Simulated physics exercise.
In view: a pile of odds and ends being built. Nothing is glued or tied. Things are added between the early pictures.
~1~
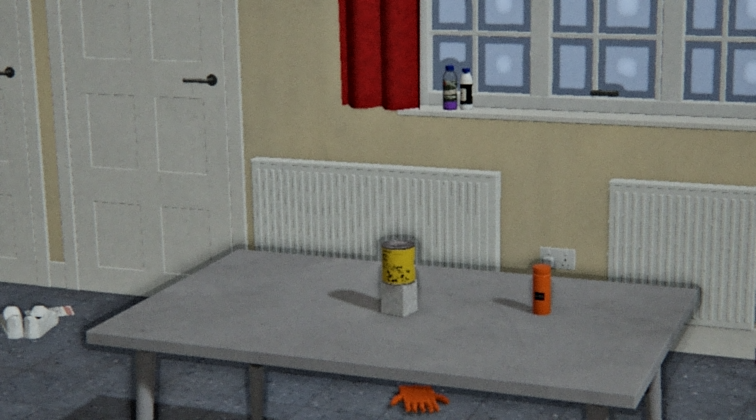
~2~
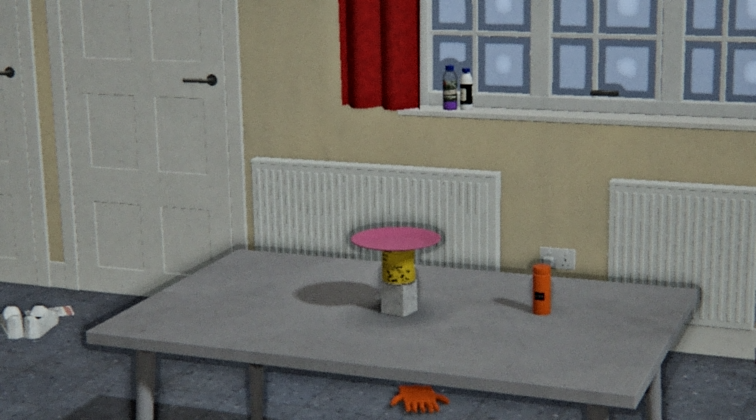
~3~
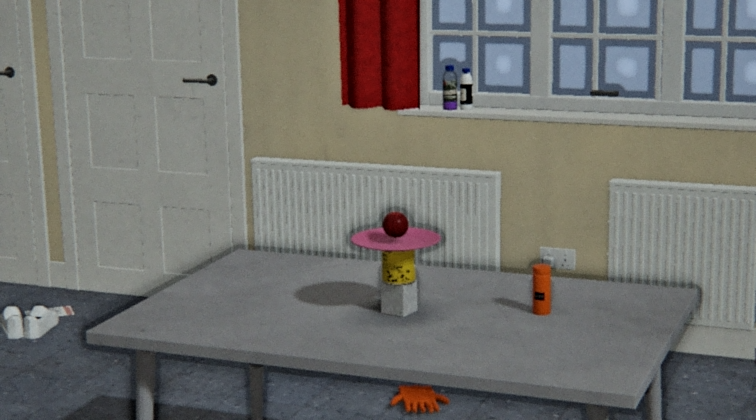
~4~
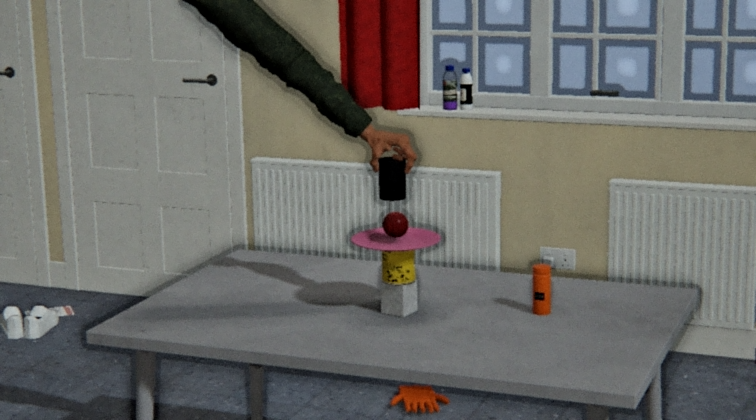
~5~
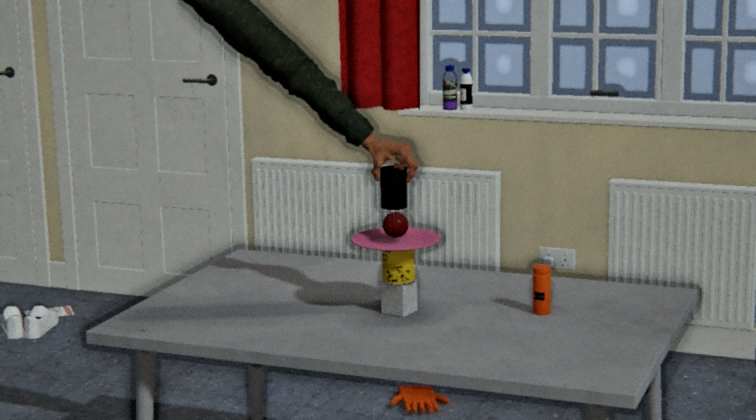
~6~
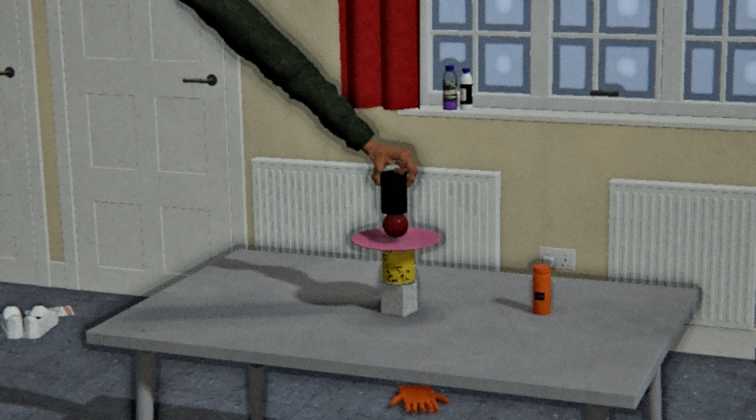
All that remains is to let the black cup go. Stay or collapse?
Outcome: The pile gives way.
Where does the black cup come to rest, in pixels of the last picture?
Near (254, 286).
Then, 0.60 s later than the last frame, black cup now fallen.
Then, 0.70 s later than the last frame, things are still on the move.
Then, 0.90 s later than the last frame, as before.
When it is over, fallen, black cup; the other 5 as before. End places, in pixels of the last picture, black cup near (254, 286). The pile loses its balance.
